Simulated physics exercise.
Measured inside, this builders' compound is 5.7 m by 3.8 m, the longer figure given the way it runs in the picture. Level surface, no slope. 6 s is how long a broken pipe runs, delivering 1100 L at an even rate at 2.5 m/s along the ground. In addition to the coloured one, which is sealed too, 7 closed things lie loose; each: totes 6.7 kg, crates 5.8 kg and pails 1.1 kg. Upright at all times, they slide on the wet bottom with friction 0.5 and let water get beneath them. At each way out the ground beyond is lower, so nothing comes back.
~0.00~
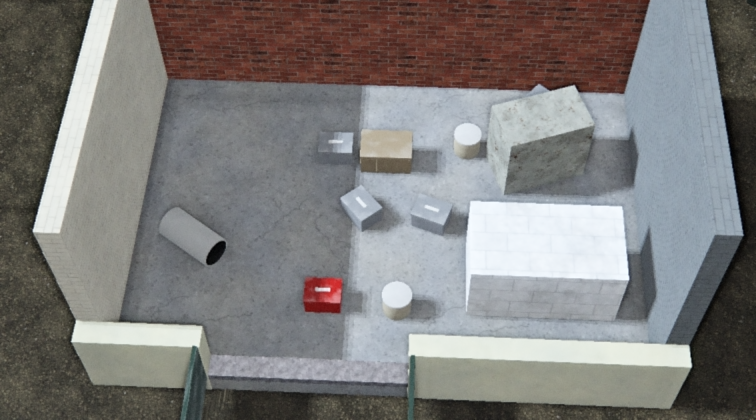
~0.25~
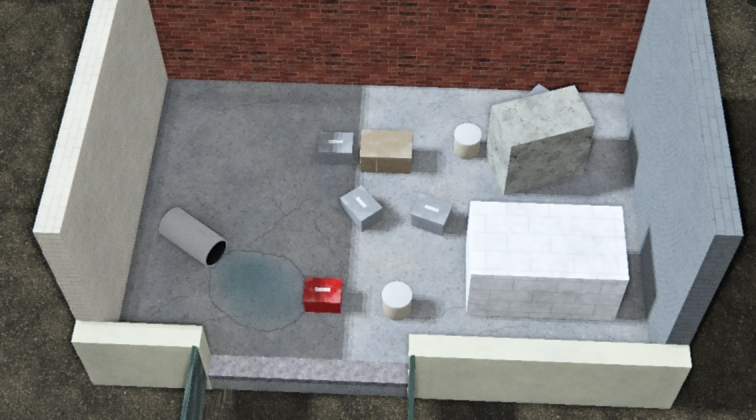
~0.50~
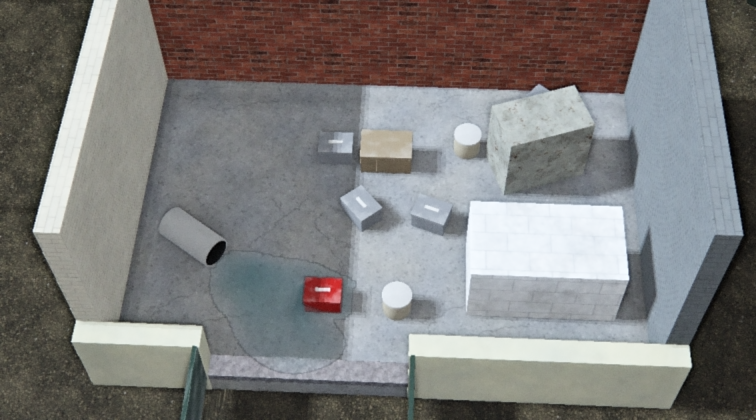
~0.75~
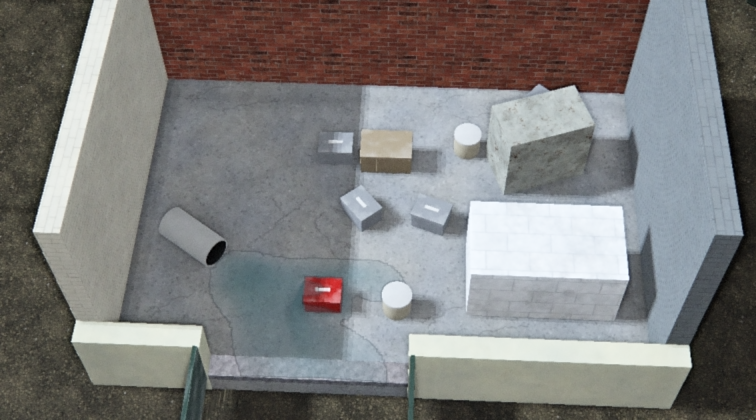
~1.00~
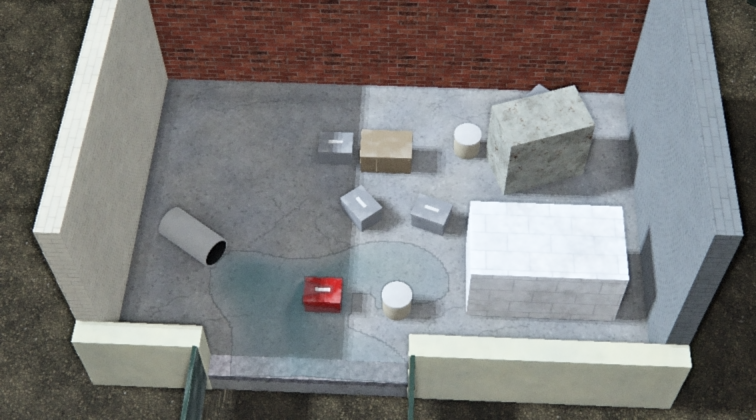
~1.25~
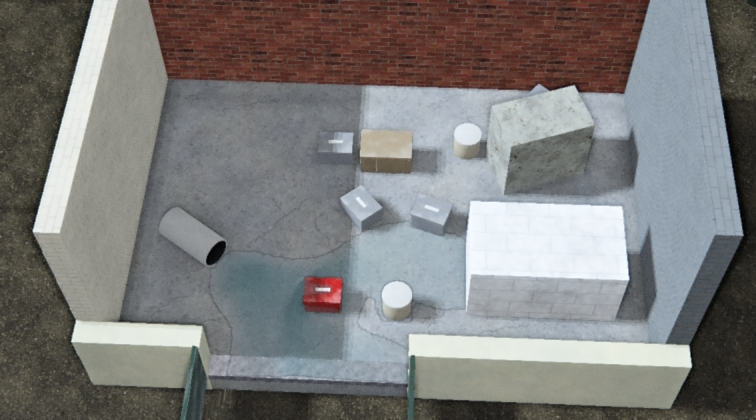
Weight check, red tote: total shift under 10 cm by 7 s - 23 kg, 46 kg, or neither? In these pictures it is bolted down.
Most likely only the high option succeeds.
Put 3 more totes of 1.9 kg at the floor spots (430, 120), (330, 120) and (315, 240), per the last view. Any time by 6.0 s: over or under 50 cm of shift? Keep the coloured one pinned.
Well, the first one's not that far, the next one's not that far and the last one's not that far.
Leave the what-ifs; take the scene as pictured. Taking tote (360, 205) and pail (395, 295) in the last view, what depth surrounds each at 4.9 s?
About 2 and 3 cm.
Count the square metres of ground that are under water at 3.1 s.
Roughly 7.5 m2 of it is wet.
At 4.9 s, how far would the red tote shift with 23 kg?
Around 50 centimetres out of place.
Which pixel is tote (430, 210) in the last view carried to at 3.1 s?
Around (456, 184).
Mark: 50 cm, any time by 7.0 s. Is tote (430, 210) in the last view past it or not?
Verdict: Crosses the line.
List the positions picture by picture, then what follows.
In the first picture, the red tote at (323, 290) rests on the ground; 0.0 m2 under water; 0 of 8 have shifted.
In the second picture, the red tote at (323, 290) rests on the ground; water covers 0.8 m2; 0 of 8 have shifted.
In the third picture, the red tote at (323, 290) rests on the ground; 1.5 m2 under water; 0 of 8 have shifted.
In the fourth picture, the red tote at (323, 290) rests on the ground; water covers 2.2 m2; 0 of 8 have shifted.
In the fifth picture, the red tote at (323, 290) rests on the ground; water covers 2.9 m2; 0 of 8 have shifted.
In the sixth picture, the red tote at (323, 290), on the bottom; water covers 3.5 m2; 0 of 8 have shifted.
After 1.8 s the red tote would be 36 cm from its start with 23 kg and 0 cm from its start with 46 kg; 8 cm of water round it then.
After 3.1 s the red tote would be 43 cm from its start with 23 kg and 0 cm from its start with 46 kg; 8 cm of water round it then.
After 4.9 s the red tote would be 48 cm from its start with 23 kg and 0 cm from its start with 46 kg; 9 cm of water round it then.
After 7.0 s the red tote would be 56 cm from its start with 23 kg and 0 cm from its start with 46 kg; 2 cm of water round it then.
